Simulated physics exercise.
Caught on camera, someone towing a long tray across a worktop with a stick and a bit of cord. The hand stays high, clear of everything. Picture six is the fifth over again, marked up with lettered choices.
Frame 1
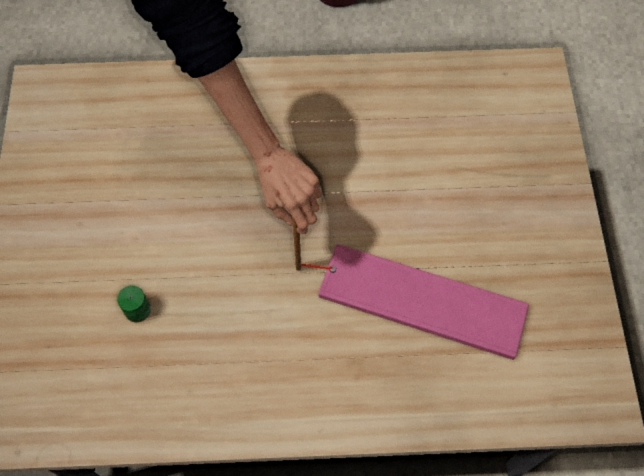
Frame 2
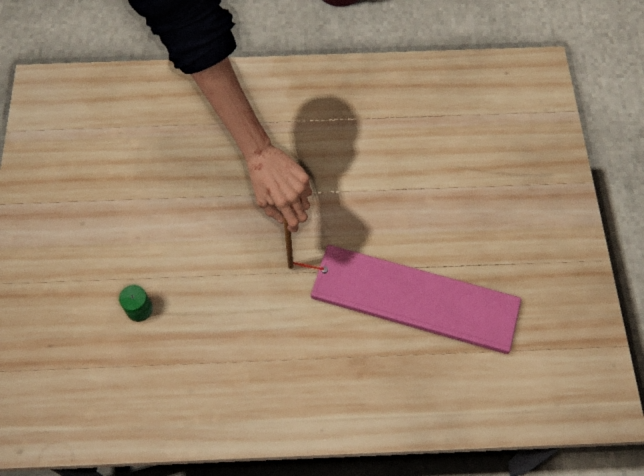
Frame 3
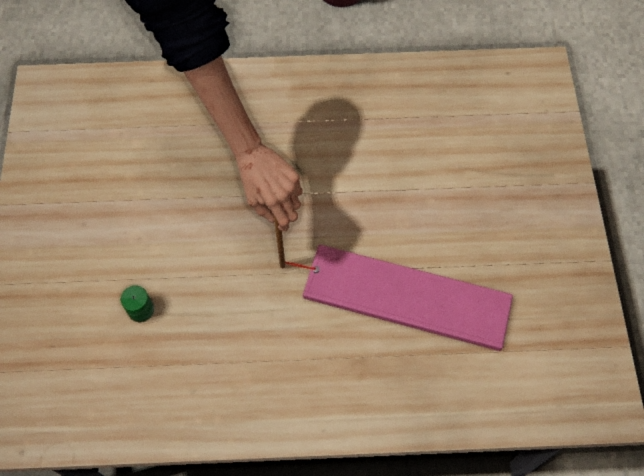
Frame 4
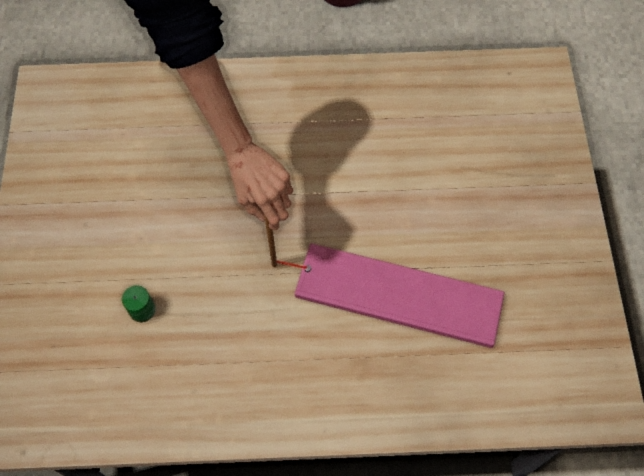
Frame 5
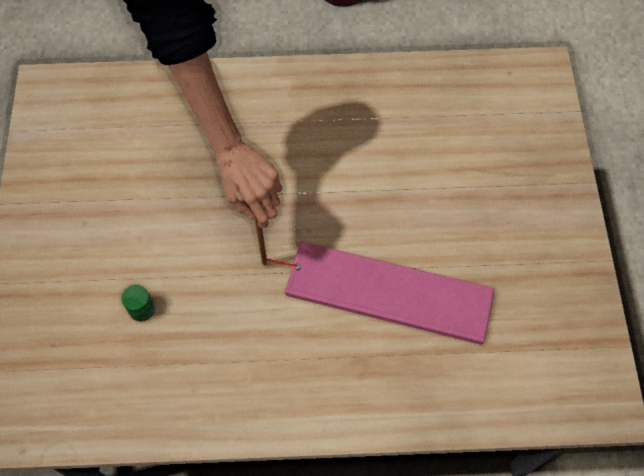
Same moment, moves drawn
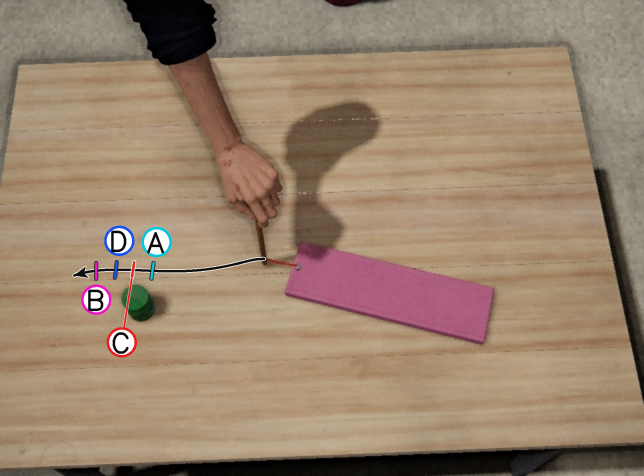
A long, flat pink tray lies at a slight slant right of centre on a pale wooden worktop, seen from high above with grey floor around it. A hand in a dark sleeve reaches in from the top, holding a stick corded to the tray's left end, while a green candle stands at left. The hand draws the tray slowly a short way left, its shadow shifting alongside.
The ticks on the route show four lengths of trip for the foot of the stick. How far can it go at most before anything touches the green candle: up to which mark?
Stop at C.
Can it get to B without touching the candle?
No.
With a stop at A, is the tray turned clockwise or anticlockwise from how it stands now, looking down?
Anticlockwise.
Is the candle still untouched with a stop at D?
No.
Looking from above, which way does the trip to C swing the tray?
Anticlockwise.
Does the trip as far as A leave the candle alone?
For that mark, yes.
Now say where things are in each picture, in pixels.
In the first picture, pink tray (424, 298); green candle (134, 304).
In the second picture, pink tray (416, 296); green candle (136, 304).
In the third picture, pink tray (408, 294); green candle (138, 304).
In the fourth picture, pink tray (400, 292); green candle (139, 304).
In the fifth picture, pink tray (390, 290); green candle (139, 303).
On the marked copy, A at (152, 271); B at (96, 271); C at (133, 270); D at (116, 270); the route from (264, 259) via (170, 271) to (74, 275).
With C. Early on, foot of the stick (219, 268), middle of the tray (347, 284).
Further on, foot of the stick (173, 272), middle of the tray (301, 282).
At the end, foot of the stick (133, 271), middle of the tray (262, 279); nothing has been touched.
As for the rest, A is safe but short; B is too far, the candle has been hit; D is too far, the candle has been hit.
